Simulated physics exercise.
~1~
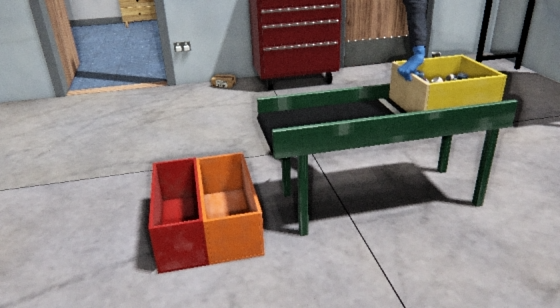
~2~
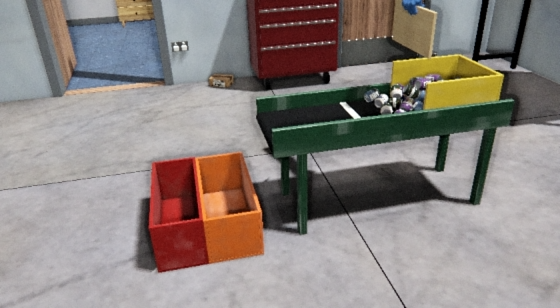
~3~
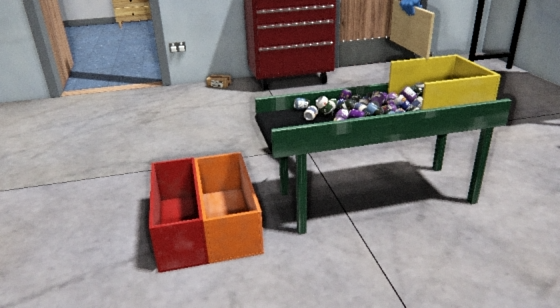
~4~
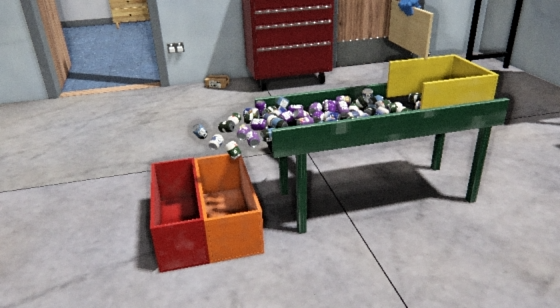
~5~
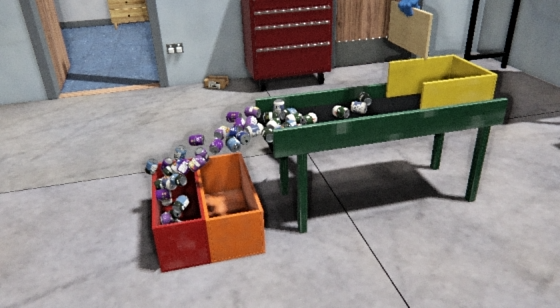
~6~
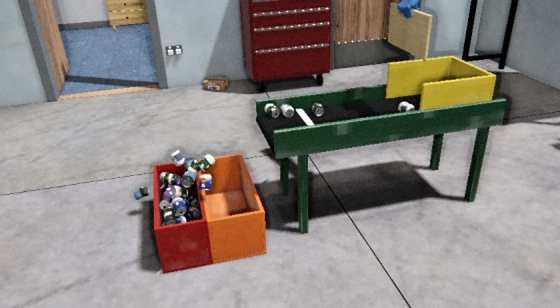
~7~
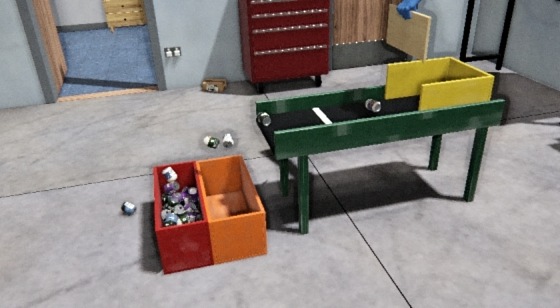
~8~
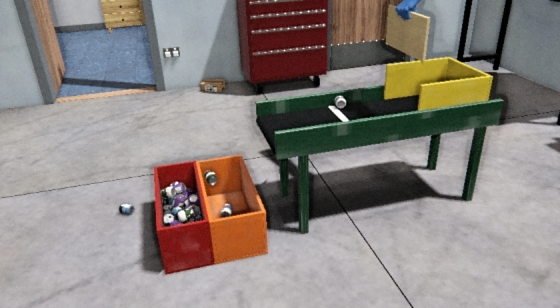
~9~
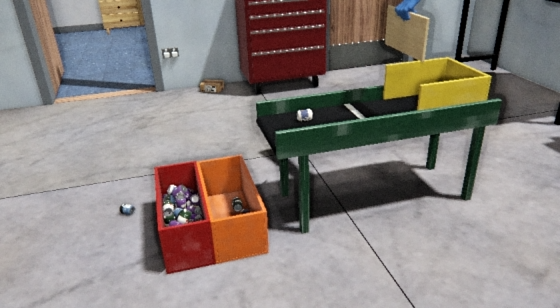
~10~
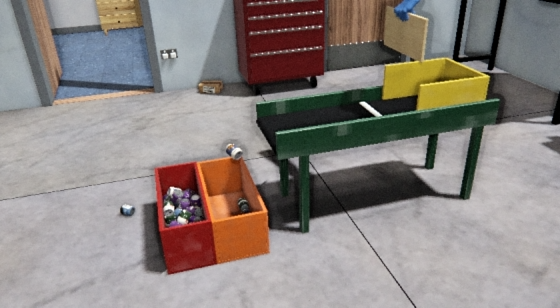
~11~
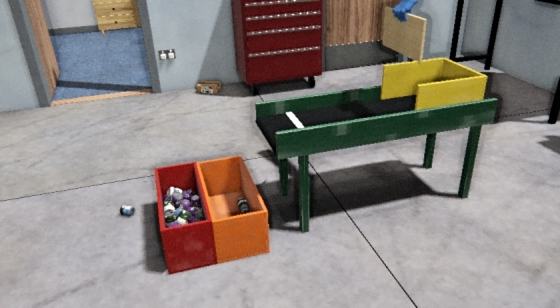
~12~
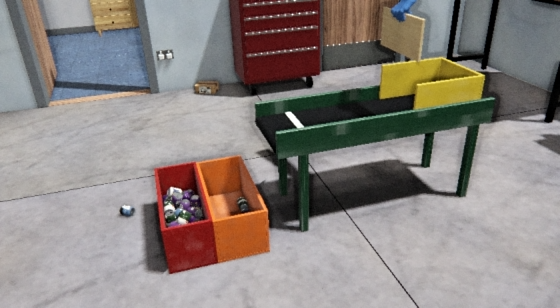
The small cans spilled left from the yellow pen along the belt once a gloved hand lifted its gate, then flew off the end, mostly into the red tote, leaving a couple in the orange bin and one on the floor beyond.
